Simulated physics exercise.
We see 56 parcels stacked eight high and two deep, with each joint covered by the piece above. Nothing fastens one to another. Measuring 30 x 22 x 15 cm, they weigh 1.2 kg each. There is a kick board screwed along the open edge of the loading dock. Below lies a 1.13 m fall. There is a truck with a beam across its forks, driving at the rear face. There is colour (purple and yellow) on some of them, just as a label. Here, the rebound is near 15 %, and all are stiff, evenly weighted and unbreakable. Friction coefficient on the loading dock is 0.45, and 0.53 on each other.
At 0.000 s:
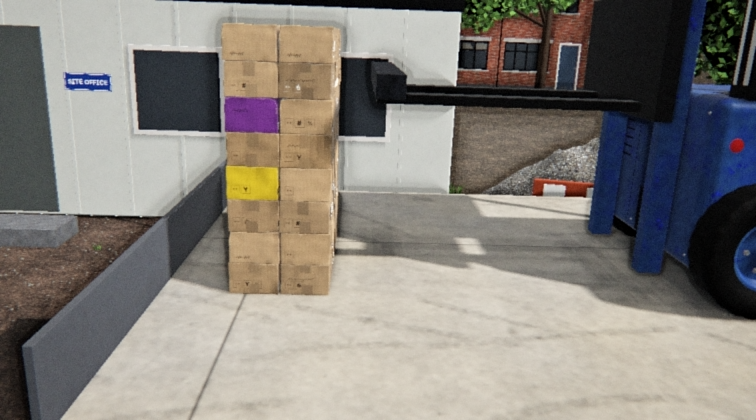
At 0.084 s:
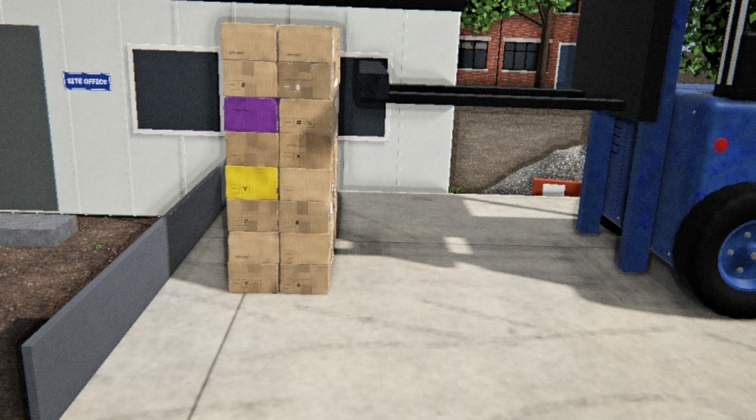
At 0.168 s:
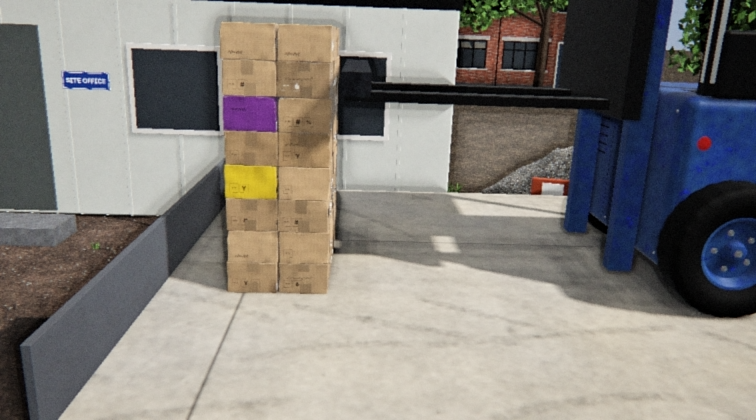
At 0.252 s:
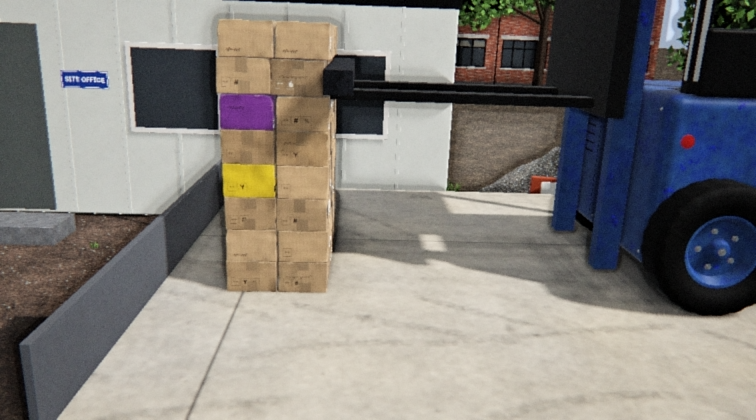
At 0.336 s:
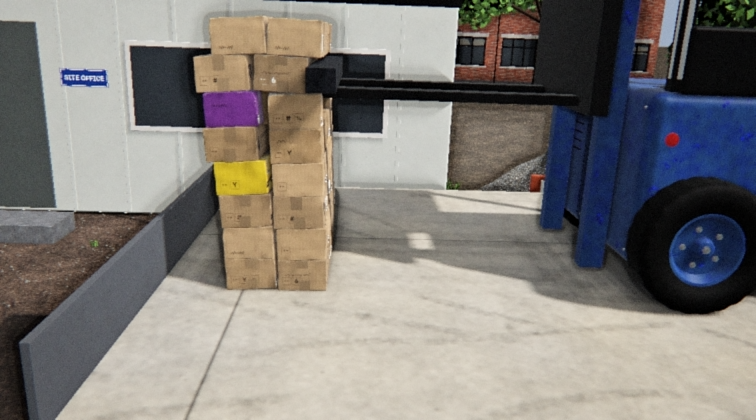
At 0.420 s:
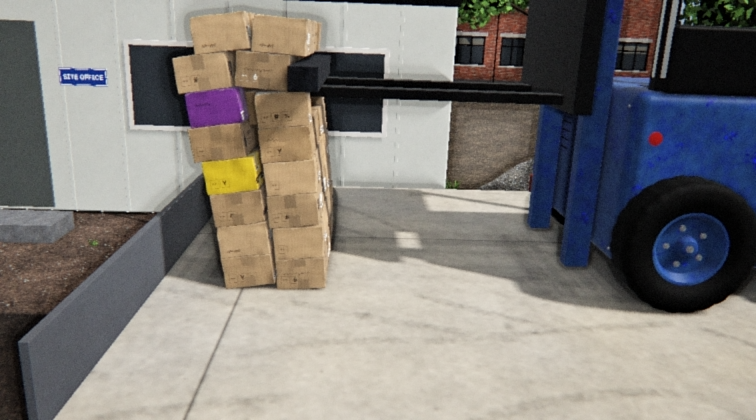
Outside a site office, a blue forklift drove left with a black beam raised, reached a tall stack of cardboard boxes, and pushed its upper part leftward, shifting and tilting the purple and yellow ones.
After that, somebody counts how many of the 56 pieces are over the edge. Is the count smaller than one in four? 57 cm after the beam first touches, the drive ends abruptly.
Honestly, the quarter line is crossed.
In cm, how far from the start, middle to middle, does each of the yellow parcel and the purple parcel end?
The yellow one ends 170 cm from its start and the purple one 235 cm.
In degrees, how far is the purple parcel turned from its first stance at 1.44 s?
Roughly 130°.
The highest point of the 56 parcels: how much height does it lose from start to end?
64 cm.
Around 0.78 s, none of the 56 parcels over the edge, 55 disturbed; purple parcel tipped 37°, 9 cm lower; yellow parcel tipped 37°.
Around 1.44 s, 21 of the 56 parcels over the edge; yellow parcel upside down; purple parcel on its side.
Finally (2.5 s), 29 of the 56 parcels over the edge; yellow parcel on its side; purple parcel on its side. That is 52 per cent.
